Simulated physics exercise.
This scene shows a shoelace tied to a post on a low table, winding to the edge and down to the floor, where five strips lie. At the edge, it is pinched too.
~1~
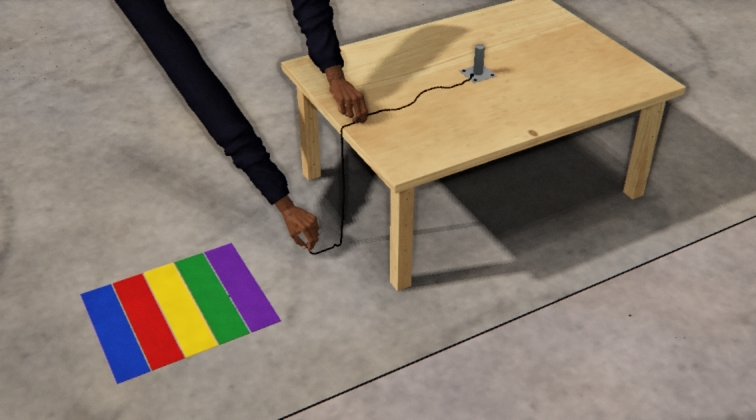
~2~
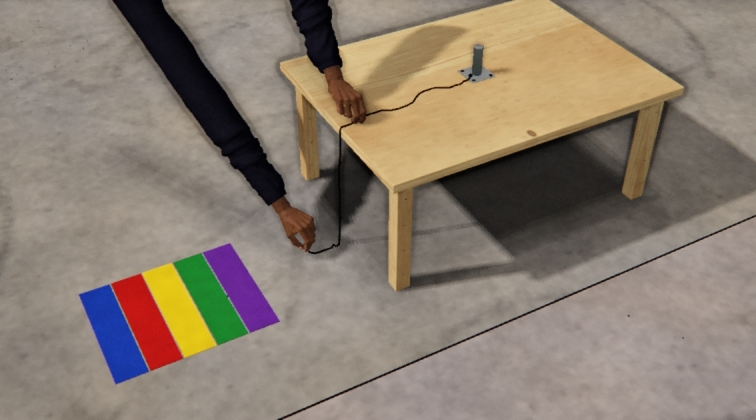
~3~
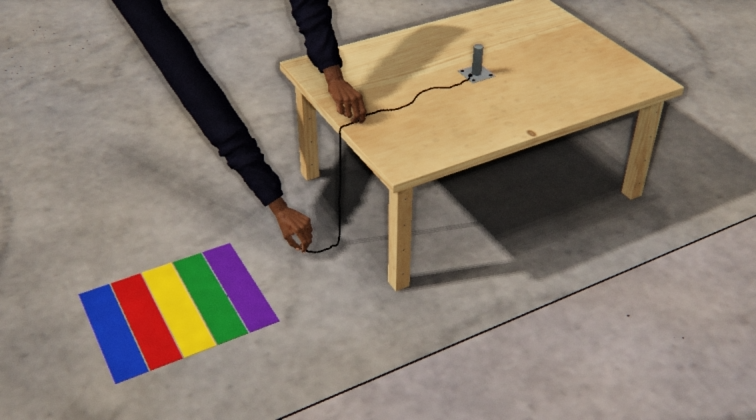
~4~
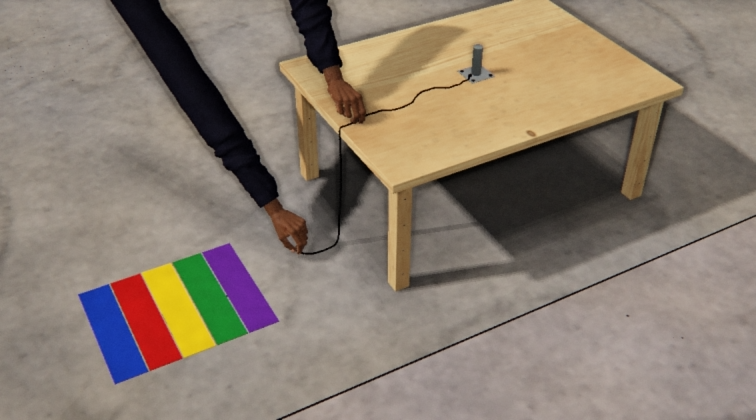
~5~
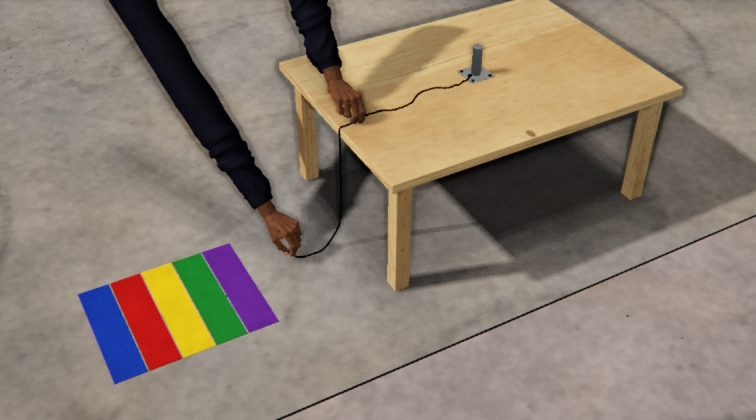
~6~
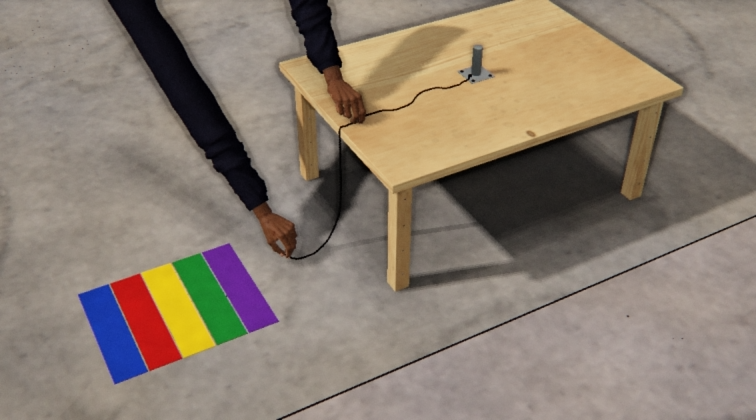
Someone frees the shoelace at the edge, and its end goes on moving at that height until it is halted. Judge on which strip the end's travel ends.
Its travel ends on the green strip.
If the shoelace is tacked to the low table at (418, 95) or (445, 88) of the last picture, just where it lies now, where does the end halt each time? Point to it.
Near (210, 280) and (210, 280).
Early on, end near (252, 267); short of the strips.
Midway, end near (223, 277); over purple.
At the end of the slack, end near (205, 283); over green. It halts on the green strip.
